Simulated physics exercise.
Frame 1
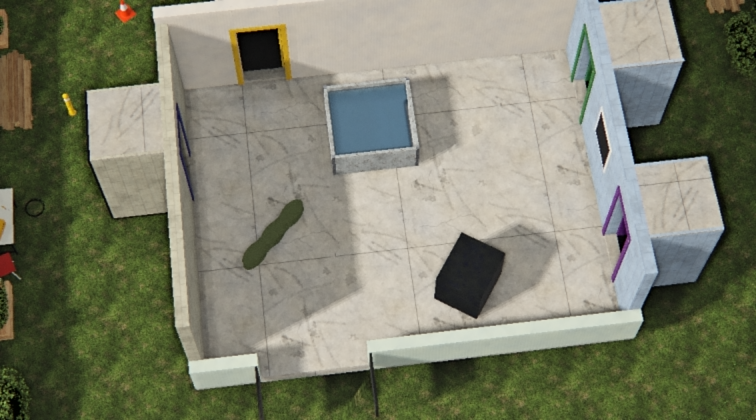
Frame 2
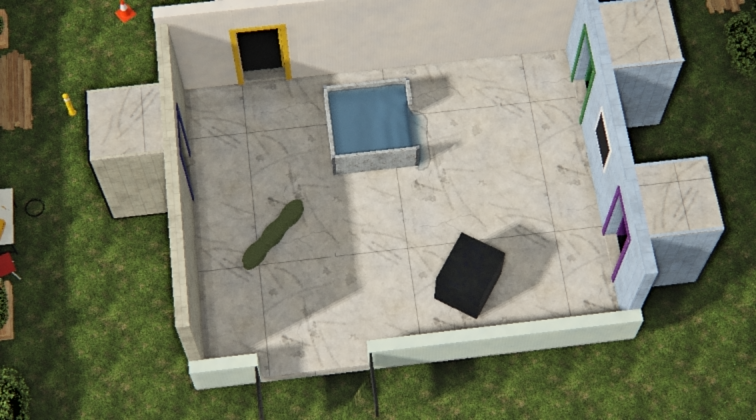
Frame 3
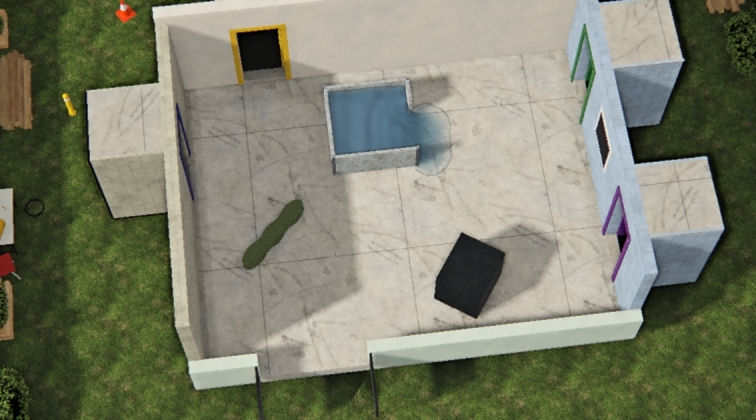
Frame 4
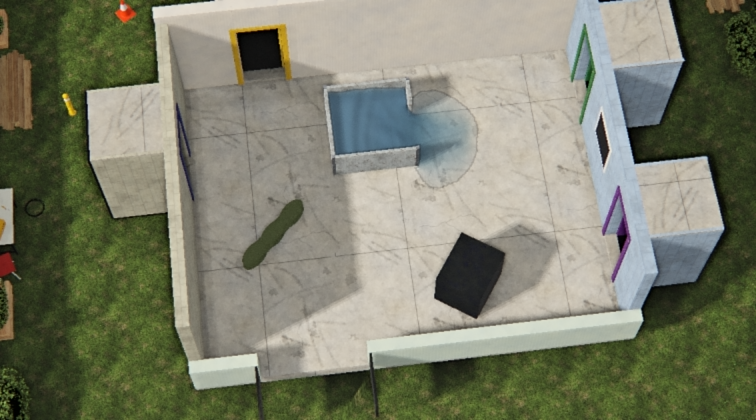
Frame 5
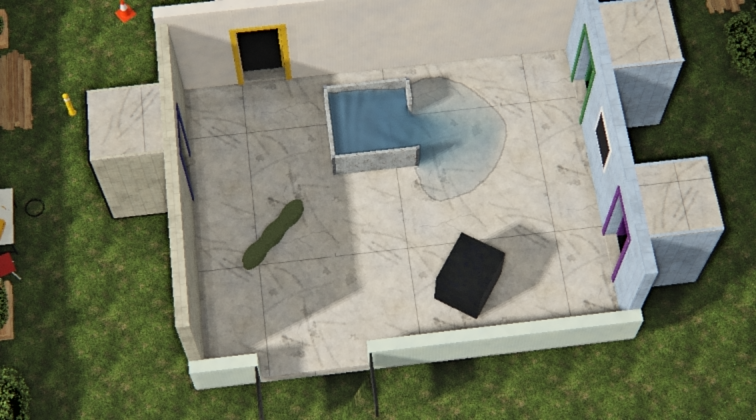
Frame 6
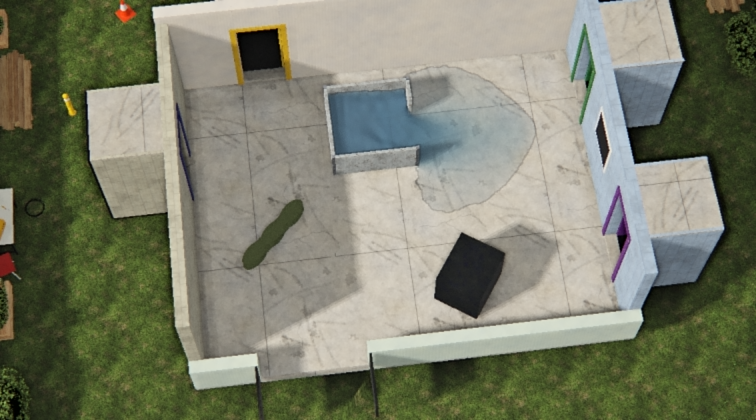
Water in the square open tank poured out through a gap in its right side and spread across the pale tiled floor in a widening puddle, while the dark block and green shape stayed still.
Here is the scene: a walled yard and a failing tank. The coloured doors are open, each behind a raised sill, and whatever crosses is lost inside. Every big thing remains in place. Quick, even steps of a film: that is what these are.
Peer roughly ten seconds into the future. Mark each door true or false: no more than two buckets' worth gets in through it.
Yellow door: True, blue door: True, purple door: False, green door: False.
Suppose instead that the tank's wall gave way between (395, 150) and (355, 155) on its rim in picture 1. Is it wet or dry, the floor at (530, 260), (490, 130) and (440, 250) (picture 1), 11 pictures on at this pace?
Result, in sequence: Sodden, spared by the spill, sodden.
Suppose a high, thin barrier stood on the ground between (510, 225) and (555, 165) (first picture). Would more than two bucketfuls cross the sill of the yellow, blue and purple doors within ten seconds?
Taking them in turn, the yellow door comes in under, the blue door comes in under, the purple door comes in under.
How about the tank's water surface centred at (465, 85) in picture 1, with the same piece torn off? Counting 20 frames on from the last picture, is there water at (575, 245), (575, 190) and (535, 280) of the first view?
In order: Submerged, submerged, submerged.
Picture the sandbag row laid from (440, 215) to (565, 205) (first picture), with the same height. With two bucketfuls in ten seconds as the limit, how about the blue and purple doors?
Here's my take: The blue door survives it, and the purple door survives it.
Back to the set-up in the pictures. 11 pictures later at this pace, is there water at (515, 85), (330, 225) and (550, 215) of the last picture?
In turn, the points end up soaked, high and dry and soaked.
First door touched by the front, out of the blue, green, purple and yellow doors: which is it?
Result: The one in green is first.
A moment on, water covers 25 % of the floor; the yellow door not reached, the blue door not reached, the purple door not reached, the green door under two buckets in.
Next, water covers 30 % of the floor; the yellow door not reached, the blue door not reached, the purple door wet at the sill, nothing in, the green door over two buckets in.
Then, water covers 35 % of the floor; the yellow door not reached, the blue door not reached, the purple door under two buckets in, the green door far over two buckets in.
Later, water covers 45 % of the floor; the yellow door not reached, the blue door not reached, the purple door under two buckets in, the green door far over two buckets in.
In the end, water covers 75 % of the floor; the yellow door wet at the sill, nothing in, the blue door not reached, the purple door over two buckets in, the green door far over two buckets in.
